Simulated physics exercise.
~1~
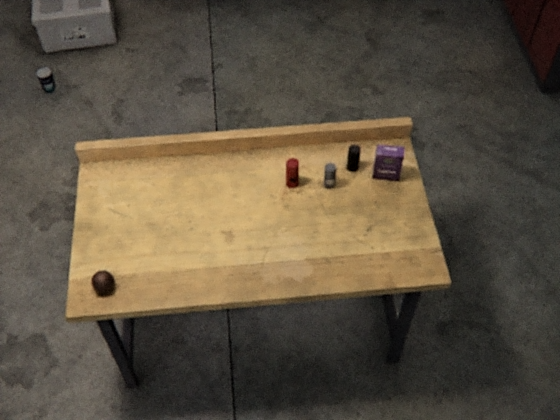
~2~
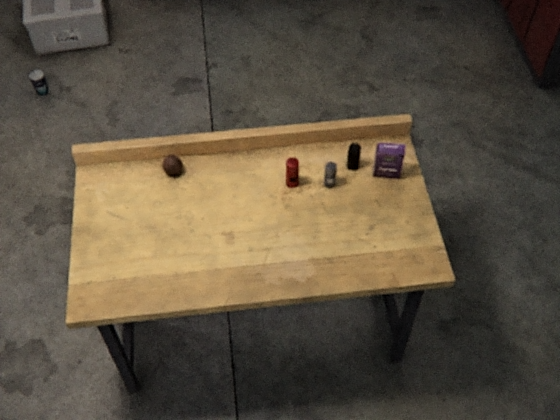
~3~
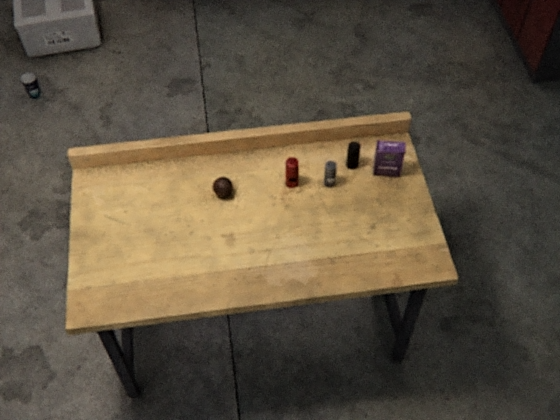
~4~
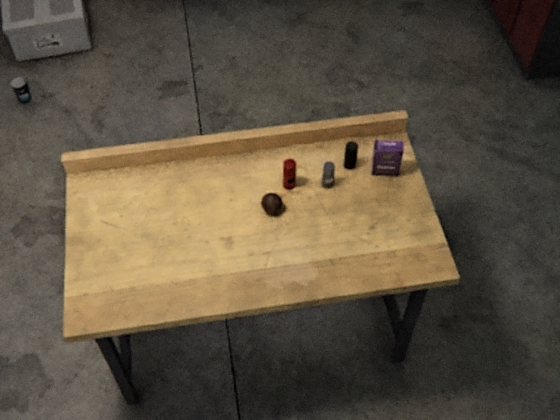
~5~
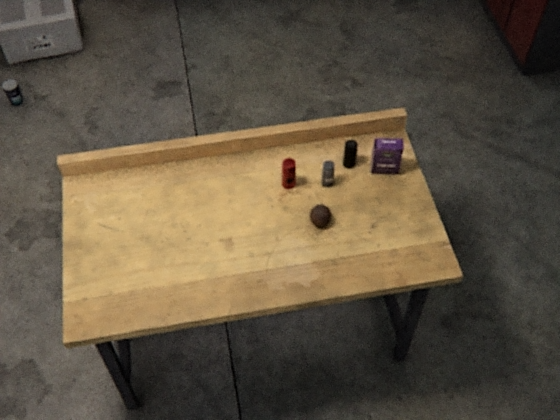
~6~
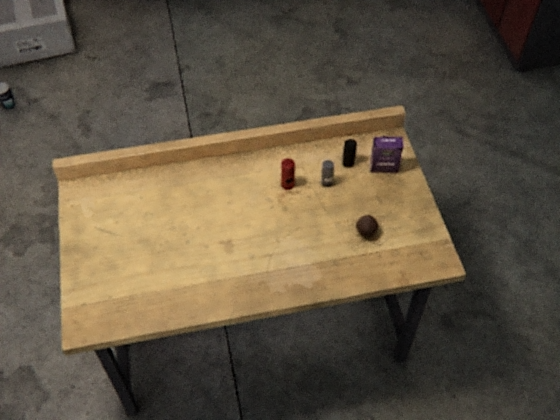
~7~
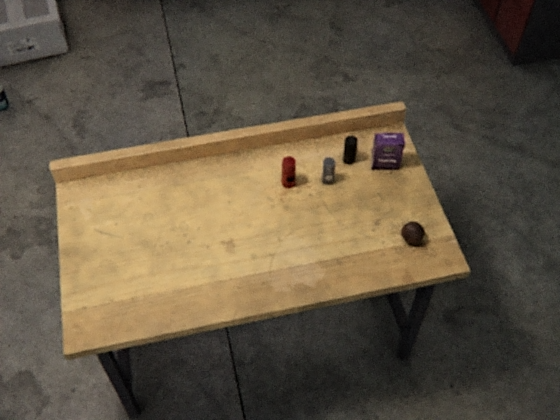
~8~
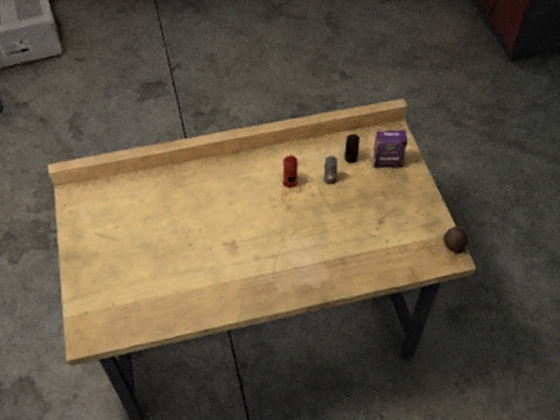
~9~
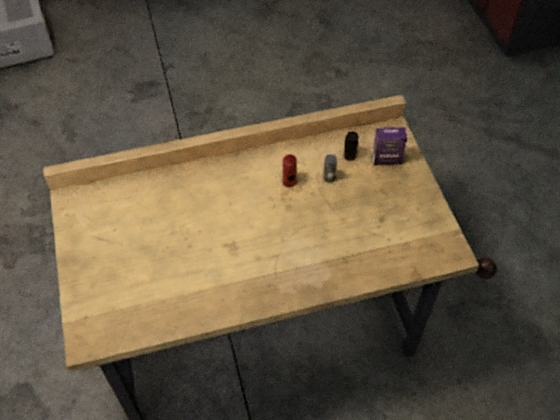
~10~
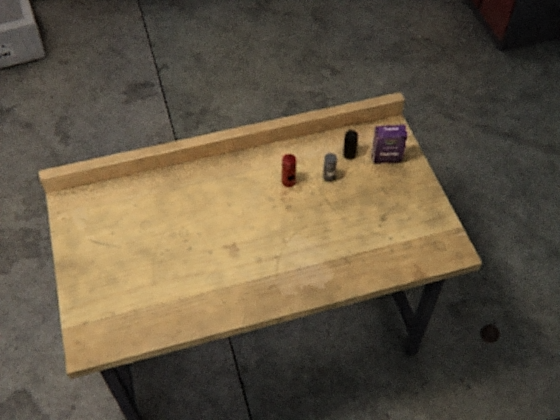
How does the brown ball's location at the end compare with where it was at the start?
At the start the brown ball is on the table near its front left corner. At the end it is on the concrete floor to the right of the table.
